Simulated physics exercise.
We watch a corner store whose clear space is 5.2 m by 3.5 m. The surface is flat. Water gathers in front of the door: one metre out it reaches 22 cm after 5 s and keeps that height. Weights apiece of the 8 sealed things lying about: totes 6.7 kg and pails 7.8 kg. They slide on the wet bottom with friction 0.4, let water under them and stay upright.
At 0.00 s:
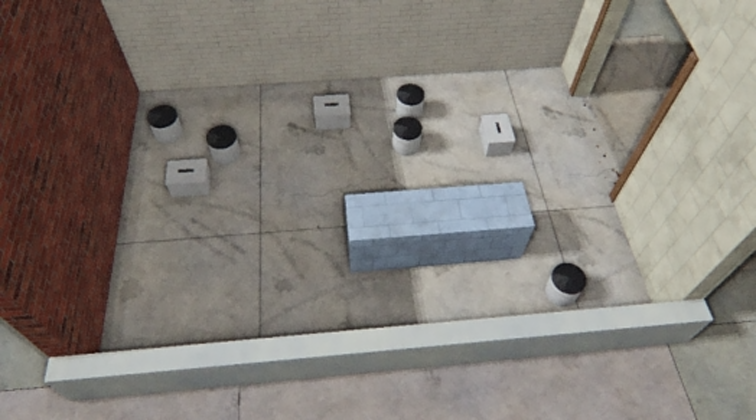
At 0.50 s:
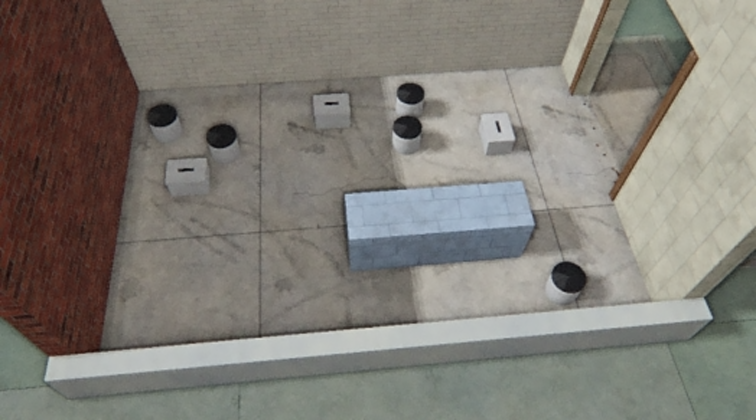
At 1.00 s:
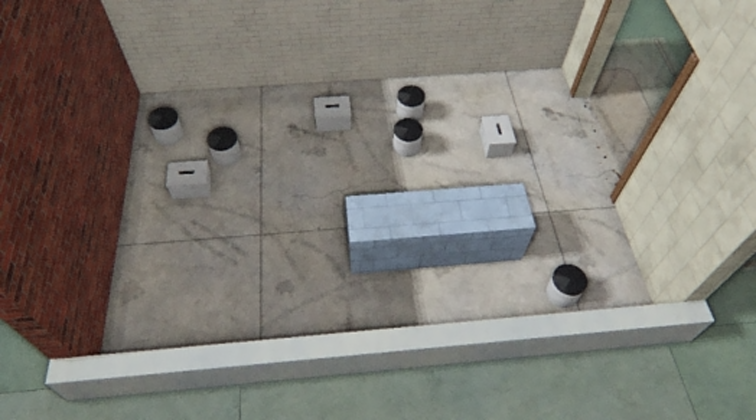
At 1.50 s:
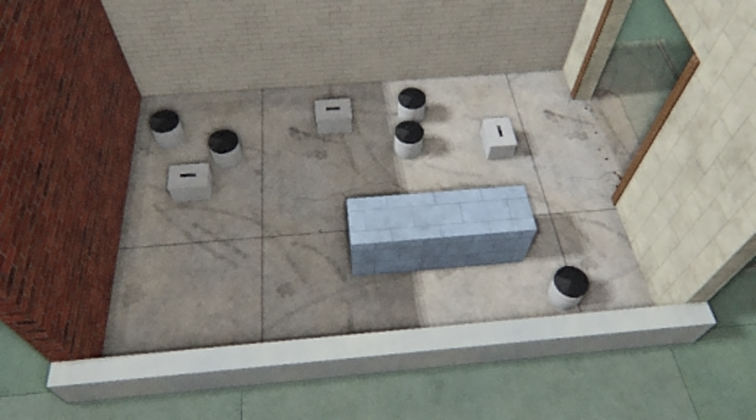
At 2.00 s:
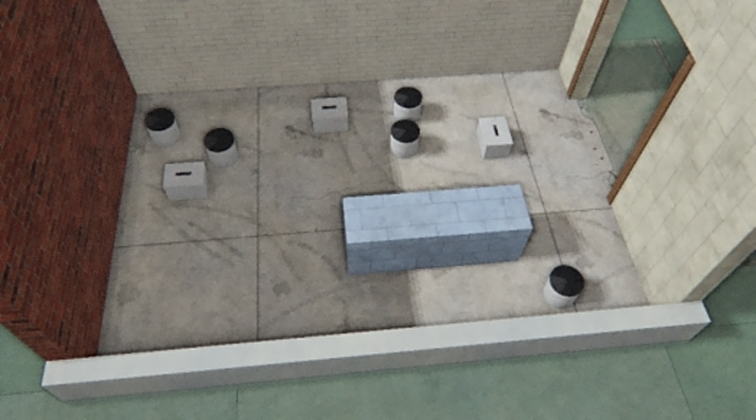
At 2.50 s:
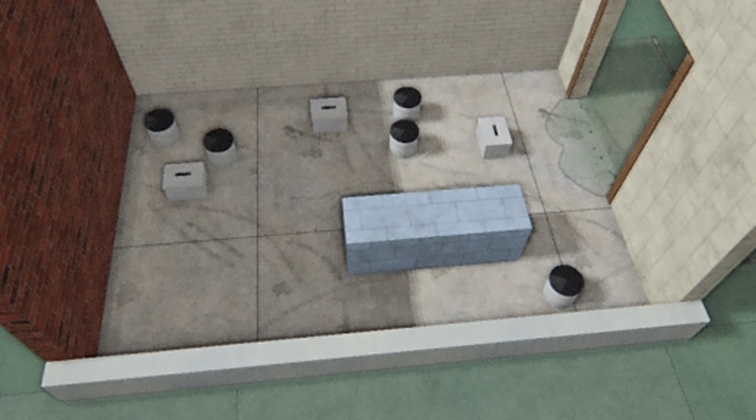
A room with pails stays still as greenish water covers the ground outside, then enters rightward.
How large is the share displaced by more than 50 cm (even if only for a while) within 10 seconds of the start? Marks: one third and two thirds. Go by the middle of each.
Share: Two thirds or above.
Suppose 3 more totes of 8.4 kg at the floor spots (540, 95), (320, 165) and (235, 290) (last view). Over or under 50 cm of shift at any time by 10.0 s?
In turn: Less, past it, short of it.
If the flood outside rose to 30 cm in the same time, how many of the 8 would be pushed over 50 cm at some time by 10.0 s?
Then 7.
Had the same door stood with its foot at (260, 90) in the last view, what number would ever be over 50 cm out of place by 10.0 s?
In that case 3 of them.
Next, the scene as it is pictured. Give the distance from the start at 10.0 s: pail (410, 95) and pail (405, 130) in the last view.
In that order: 250 cm, 200 cm.
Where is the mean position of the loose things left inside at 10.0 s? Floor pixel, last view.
Near (216, 207).
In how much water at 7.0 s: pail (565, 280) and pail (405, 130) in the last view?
About 3 and 7 cm.
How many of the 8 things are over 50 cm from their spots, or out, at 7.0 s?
4 of them.
After 3.5 s 0 of 8 are over 50 cm from their spots; 0 afloat.
After 4.5 s 1 of 8 are over 50 cm from their spots; 0 afloat.
After 7.0 s 4 of 8 are over 50 cm from their spots; 1 afloat.
After 10.0 s 6 of 8 are over 50 cm from their spots, and 6 have been at some point; 7 afloat.
